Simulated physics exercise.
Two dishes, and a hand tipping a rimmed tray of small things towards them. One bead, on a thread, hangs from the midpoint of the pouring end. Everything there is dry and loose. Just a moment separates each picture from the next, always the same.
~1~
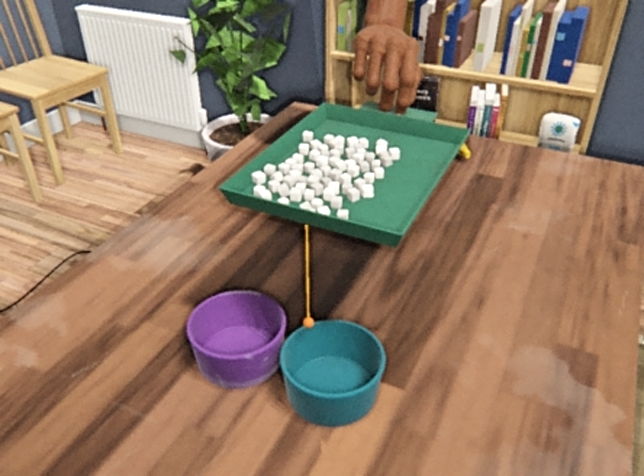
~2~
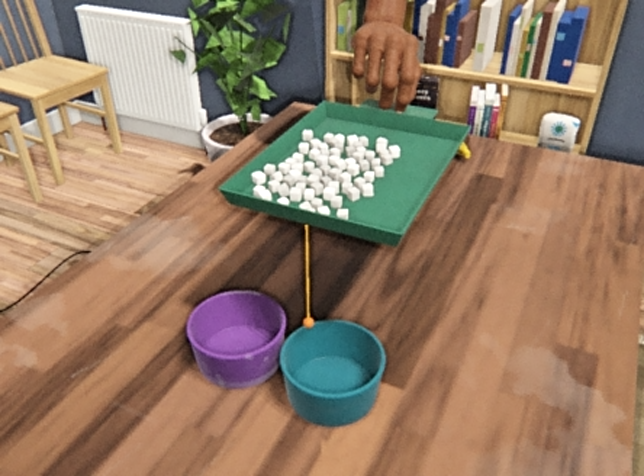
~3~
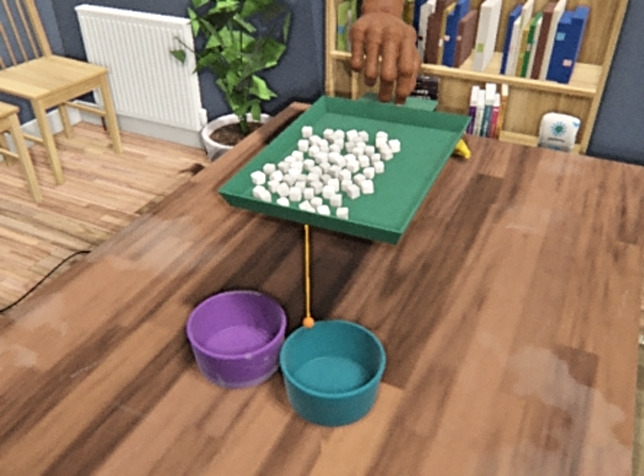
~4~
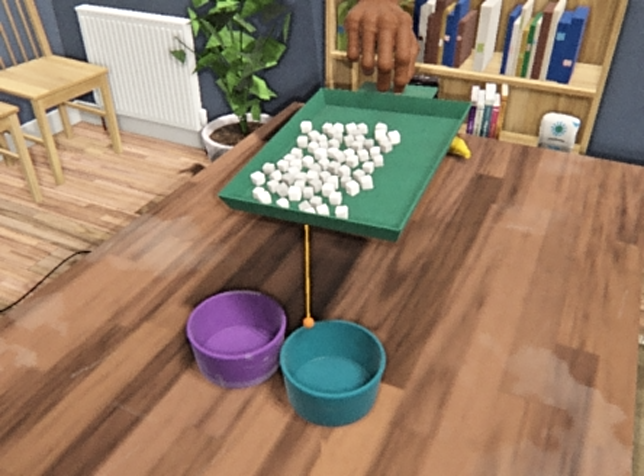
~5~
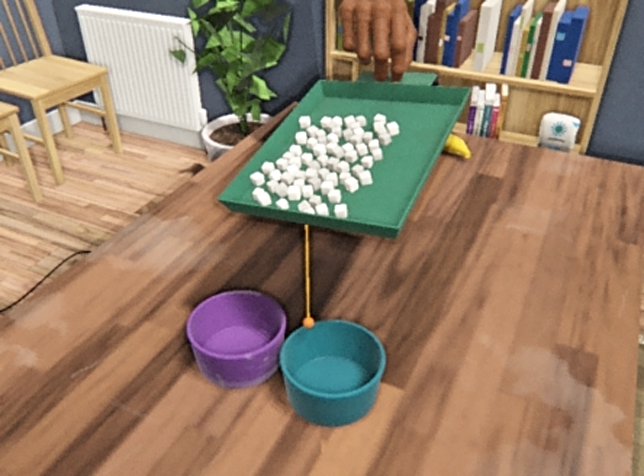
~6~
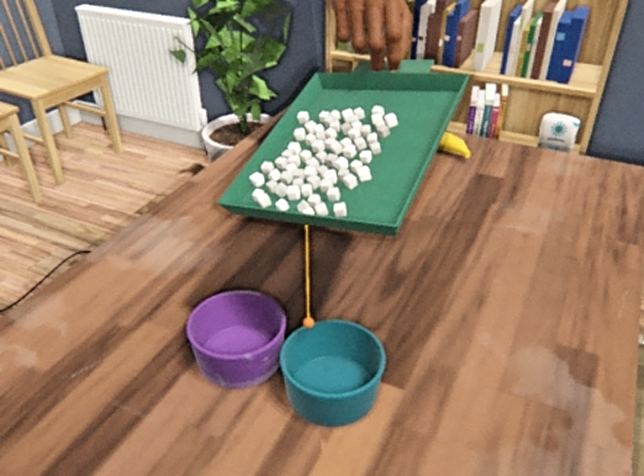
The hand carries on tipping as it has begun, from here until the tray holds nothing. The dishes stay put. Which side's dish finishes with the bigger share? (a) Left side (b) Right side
The answer is a.
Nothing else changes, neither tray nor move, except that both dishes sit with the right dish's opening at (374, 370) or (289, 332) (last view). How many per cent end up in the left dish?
About 40 and 40 per cent respectively.
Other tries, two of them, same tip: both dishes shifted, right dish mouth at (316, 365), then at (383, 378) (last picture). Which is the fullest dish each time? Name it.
The first time the left-side one comes out ahead, then the left-side one the second time.
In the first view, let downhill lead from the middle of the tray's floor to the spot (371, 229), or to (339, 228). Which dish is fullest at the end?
At the first place the right one, at the second the dish on the right.
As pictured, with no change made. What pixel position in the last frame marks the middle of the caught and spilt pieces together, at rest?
(234, 356).
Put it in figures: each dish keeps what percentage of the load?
For the left dish 70 %, for the right dish 0 %.
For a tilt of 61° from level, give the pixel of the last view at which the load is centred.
Centre estimate: (275, 171).
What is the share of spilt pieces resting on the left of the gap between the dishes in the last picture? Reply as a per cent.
Left fraction: Around 90 per cent.
Shortly afterwards, tray tipped steeply; the whole lot on the tray.
Next, tray tipped right over; all but a few on the tray; only a few in the air.
Some moments later, tray tipped past a quarter turn; near two thirds in the left dish; near a third outside both.
In the end, tray tipped past a quarter turn; none at all in the right dish; near two thirds in the left dish; near a third outside both.
